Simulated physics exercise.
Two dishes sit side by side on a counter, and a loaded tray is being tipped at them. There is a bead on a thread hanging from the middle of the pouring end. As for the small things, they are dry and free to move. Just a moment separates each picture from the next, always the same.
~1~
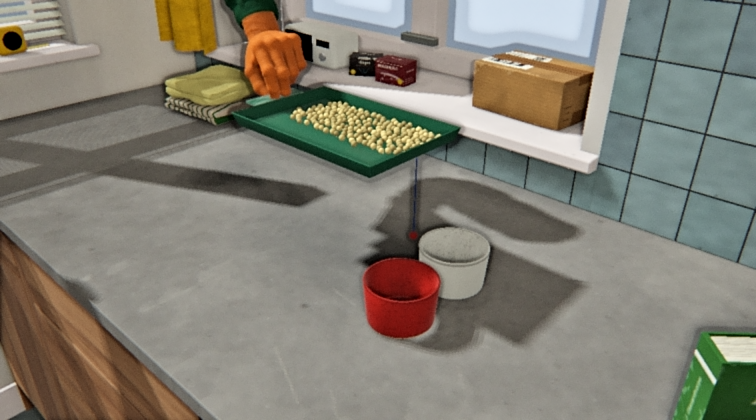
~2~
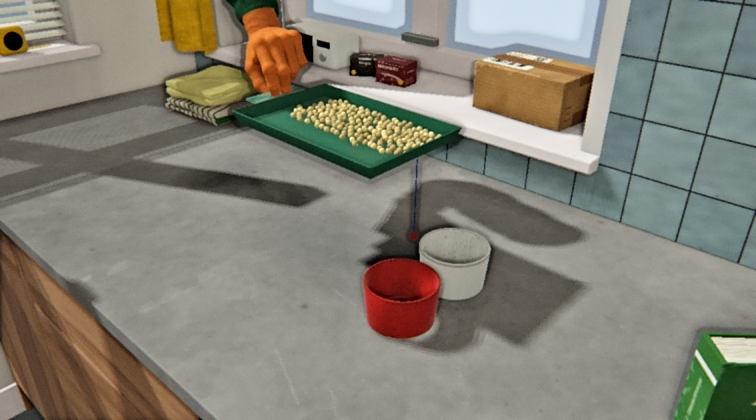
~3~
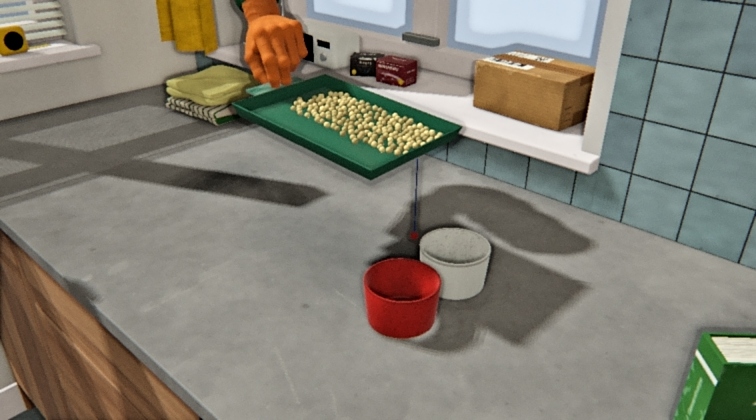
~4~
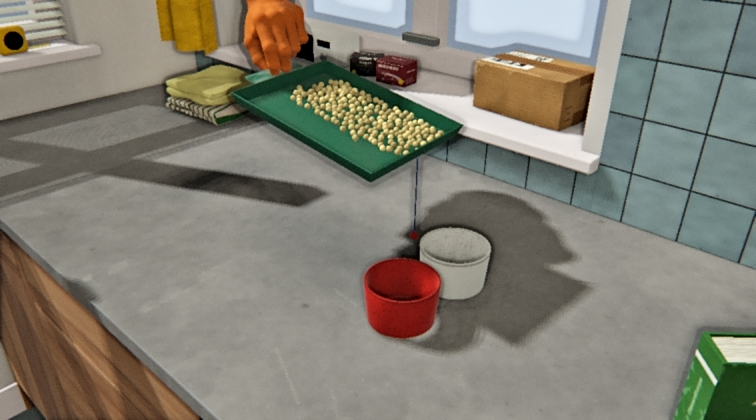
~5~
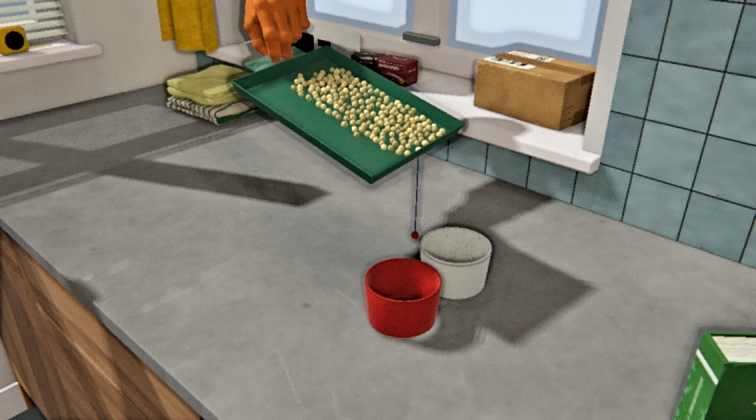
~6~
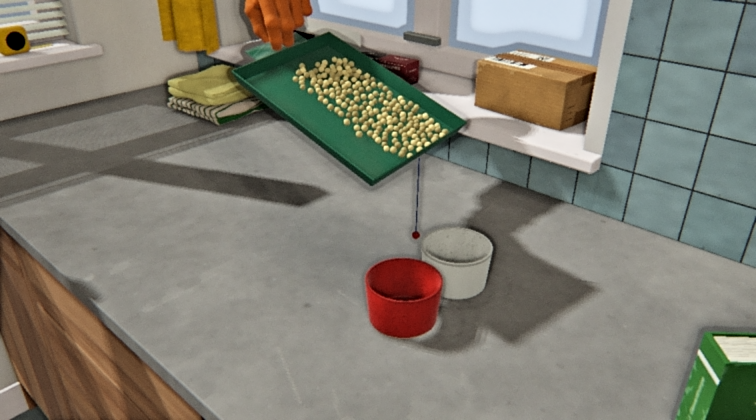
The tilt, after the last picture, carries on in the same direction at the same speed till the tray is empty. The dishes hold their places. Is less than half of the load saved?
No: By the end, the dishes are holding most of the load, I'd say.
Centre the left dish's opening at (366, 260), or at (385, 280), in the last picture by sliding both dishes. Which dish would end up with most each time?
The first try: The left-hand dish. The second: The dish on the left.
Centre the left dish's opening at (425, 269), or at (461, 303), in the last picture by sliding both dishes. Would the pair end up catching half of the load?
First try: A minority; second try: A minority.
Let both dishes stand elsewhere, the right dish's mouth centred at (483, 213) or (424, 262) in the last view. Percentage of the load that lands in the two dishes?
The first try yields 0% and the second yields 60%.
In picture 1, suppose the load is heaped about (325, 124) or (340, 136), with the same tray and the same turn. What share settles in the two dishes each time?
First some 80, then 80 per cent.
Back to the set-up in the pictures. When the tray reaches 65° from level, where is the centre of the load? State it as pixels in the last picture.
(386, 180).
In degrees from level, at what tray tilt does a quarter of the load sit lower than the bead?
70 degrees.
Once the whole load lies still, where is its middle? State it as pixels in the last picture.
Around (396, 317).
Just after the last frame, tray tipped steeply; roughly two thirds on the tray; about a tenth in the left dish; just a few outside both; roughly a quarter in the air.
A moment on, tray tipped past a quarter turn; just a few on the tray; the larger part in the left dish; roughly a quarter outside both; about a tenth in the air.
Further on, tray tipped past a quarter turn; the larger part in the left dish; roughly a quarter outside both.
When it is over, tray tipped past a quarter turn; the larger part in the left dish; not one in the right dish; roughly a quarter outside both.
